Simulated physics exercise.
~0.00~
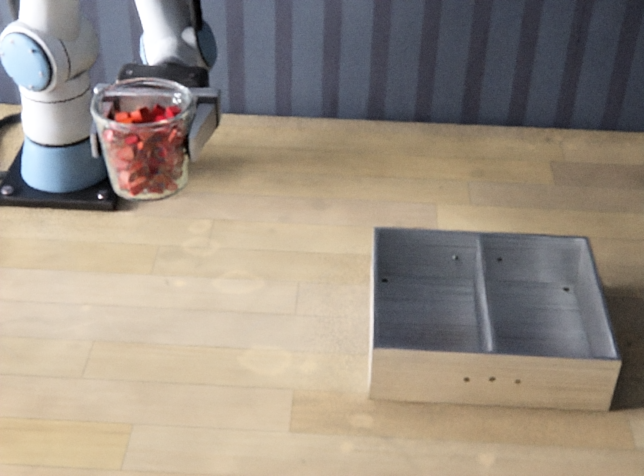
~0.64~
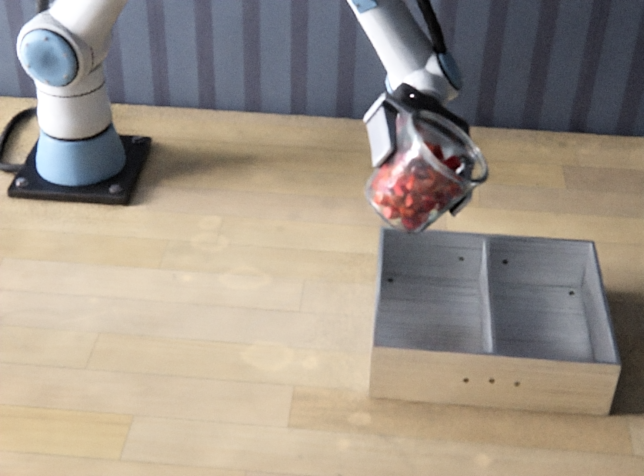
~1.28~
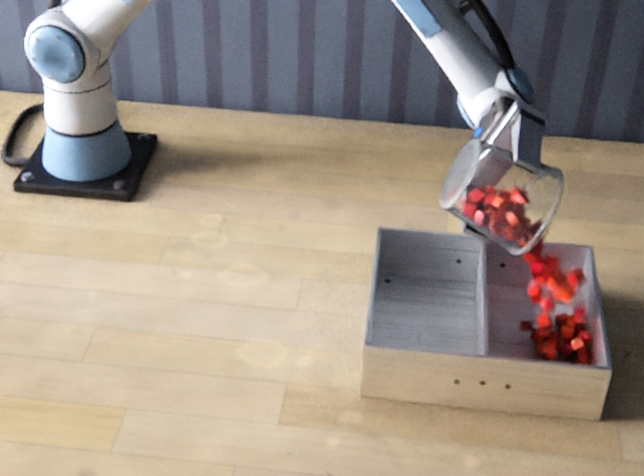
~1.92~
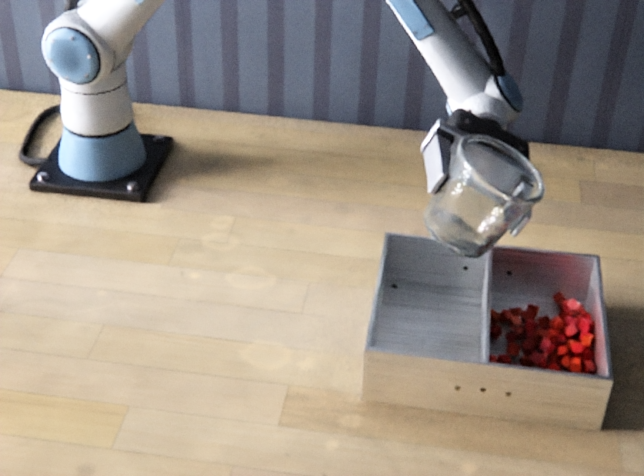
A robot arm carries a glass cup right and pours red pieces into the box's right compartment.
